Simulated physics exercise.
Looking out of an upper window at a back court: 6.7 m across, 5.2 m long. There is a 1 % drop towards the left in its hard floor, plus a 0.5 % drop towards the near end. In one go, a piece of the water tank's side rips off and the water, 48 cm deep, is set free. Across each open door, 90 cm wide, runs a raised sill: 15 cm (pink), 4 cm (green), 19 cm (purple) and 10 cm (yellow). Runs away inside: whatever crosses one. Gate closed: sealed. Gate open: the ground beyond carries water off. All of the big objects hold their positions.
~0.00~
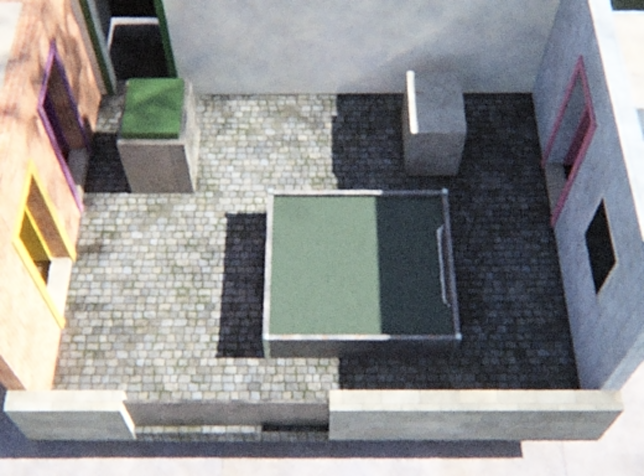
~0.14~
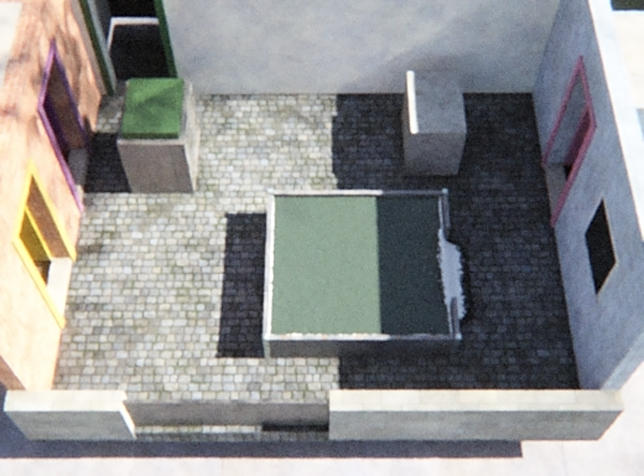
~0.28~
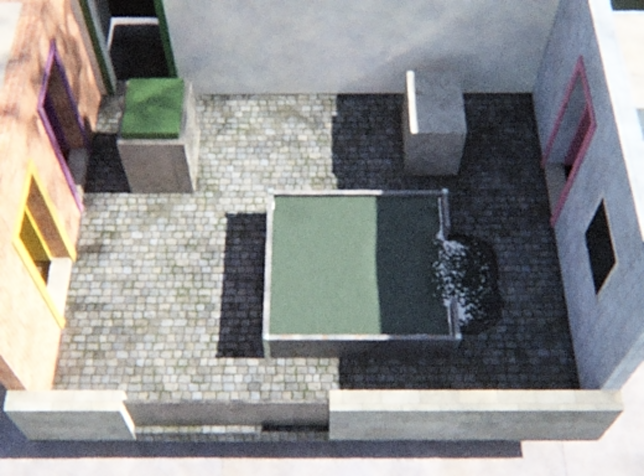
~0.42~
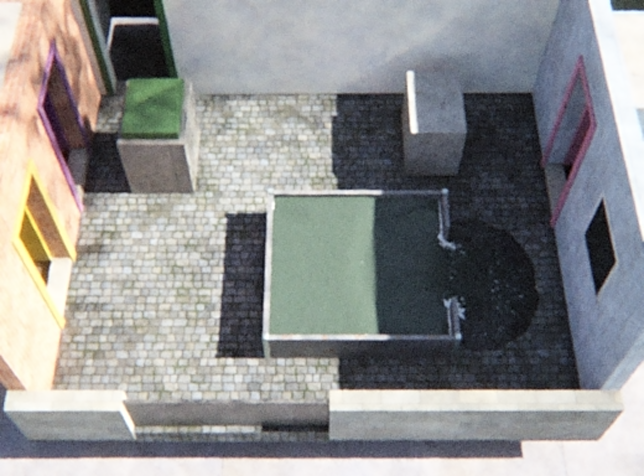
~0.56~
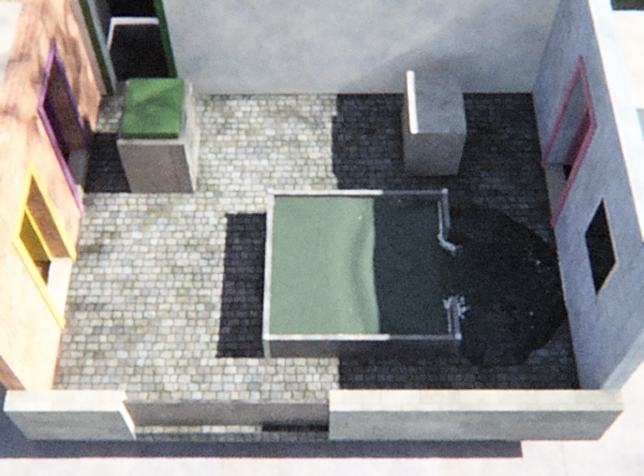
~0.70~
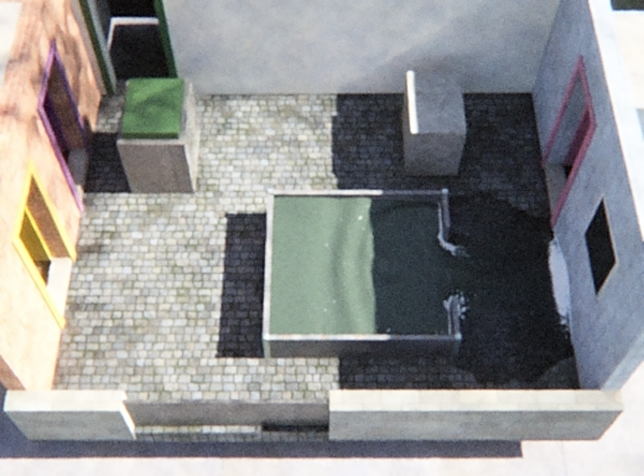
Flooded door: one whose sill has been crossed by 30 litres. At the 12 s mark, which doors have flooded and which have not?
The pink door has not; the green door has flooded; the purple door has not; the yellow door has not.
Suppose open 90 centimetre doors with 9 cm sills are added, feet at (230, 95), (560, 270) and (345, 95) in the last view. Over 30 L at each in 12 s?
In sequence the answers are less than that, more than that and less than that.
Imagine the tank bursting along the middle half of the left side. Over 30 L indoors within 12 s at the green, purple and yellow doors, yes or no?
Green beyond, purple short, yellow beyond.
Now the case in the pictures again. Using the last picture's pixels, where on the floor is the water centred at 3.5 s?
The water's centre is around (413, 273).
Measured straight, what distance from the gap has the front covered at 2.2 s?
About 3.6 m.
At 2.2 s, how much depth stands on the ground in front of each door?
Centimetres: Pink 15 / green 0 / purple 0 / yellow 0.
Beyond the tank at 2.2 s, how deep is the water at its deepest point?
Roughly 32 cm.
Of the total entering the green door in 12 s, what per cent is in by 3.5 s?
Fraction in by then: Around 0 per cent.
After 1.4 s water covers 15 % of the floor and is deepest (31 cm) near (552, 283); pink door 13 cm at the sill, 0 L in, green door not reached, purple door not reached, yellow door not reached.
After 2.2 s water covers 25 % of the floor and is deepest (32 cm) near (570, 398); pink door 15 cm at the sill, 0 L in, green door not reached, purple door not reached, yellow door not reached.
After 3.5 s water covers 40 % of the floor and is deepest (25 cm) near (570, 398); pink door 12 cm at the sill, 2 L in, green door not reached, purple door not reached, yellow door not reached.
After 7.0 s water covers 85 % of the floor and is deepest (16 cm) near (48, 414); pink door 9 cm at the sill, 3 L in, green door 3 cm at the sill, 0 L in, purple door 5 cm at the sill, 0 L in, yellow door 8 cm at the sill, 0 L in.
After 12.0 s water covers 95 % of the floor and is deepest (14 cm) near (48, 414); pink door 6 cm at the sill, 3 L in, green door 10 cm at the sill, 70 L in, purple door 9 cm at the sill, 0 L in, yellow door 8 cm at the sill, 0 L in.
